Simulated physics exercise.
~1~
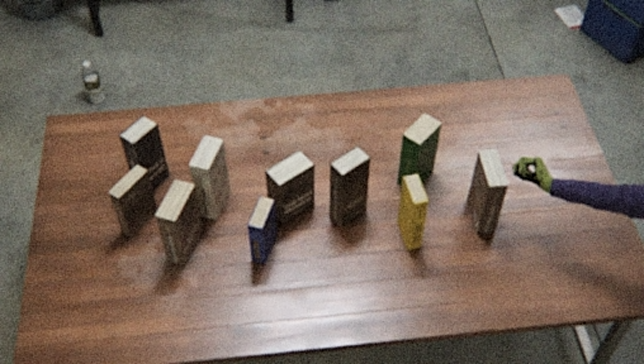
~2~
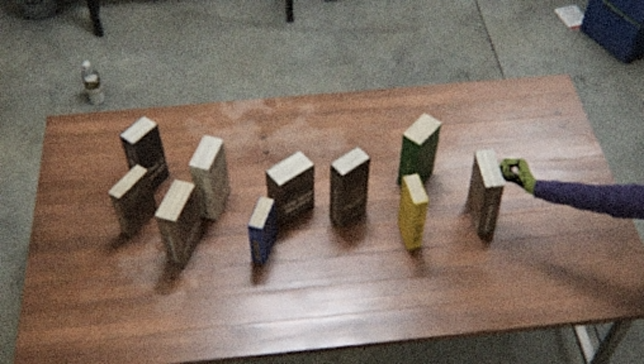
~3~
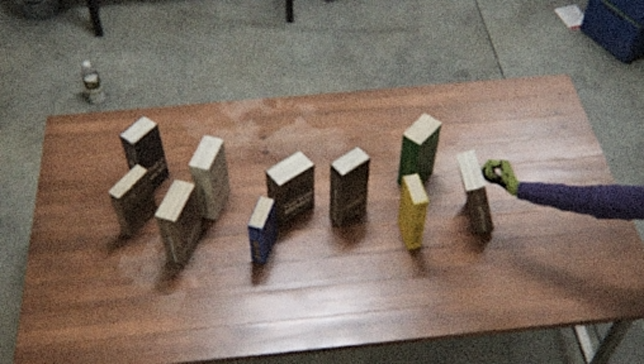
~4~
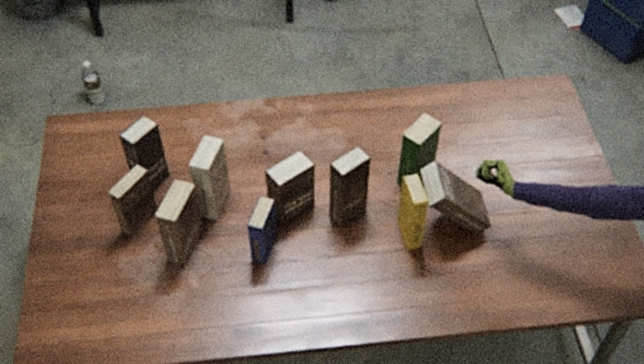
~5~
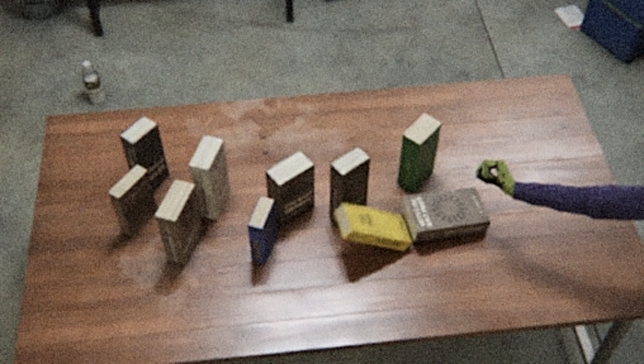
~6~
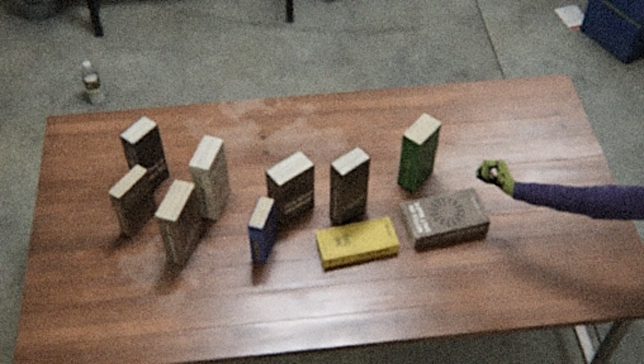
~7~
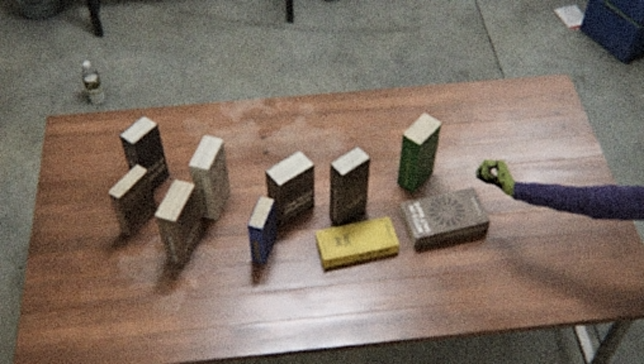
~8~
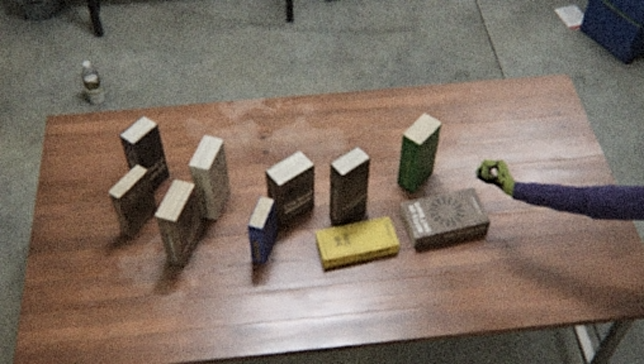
The clip shows a green-gloved hand pushing the rightmost of several upright books on a wooden table, tipping it left into a yellow book, which also topples. Both end up lying flat, while the green, blue and other books remain standing and the hand stays still.
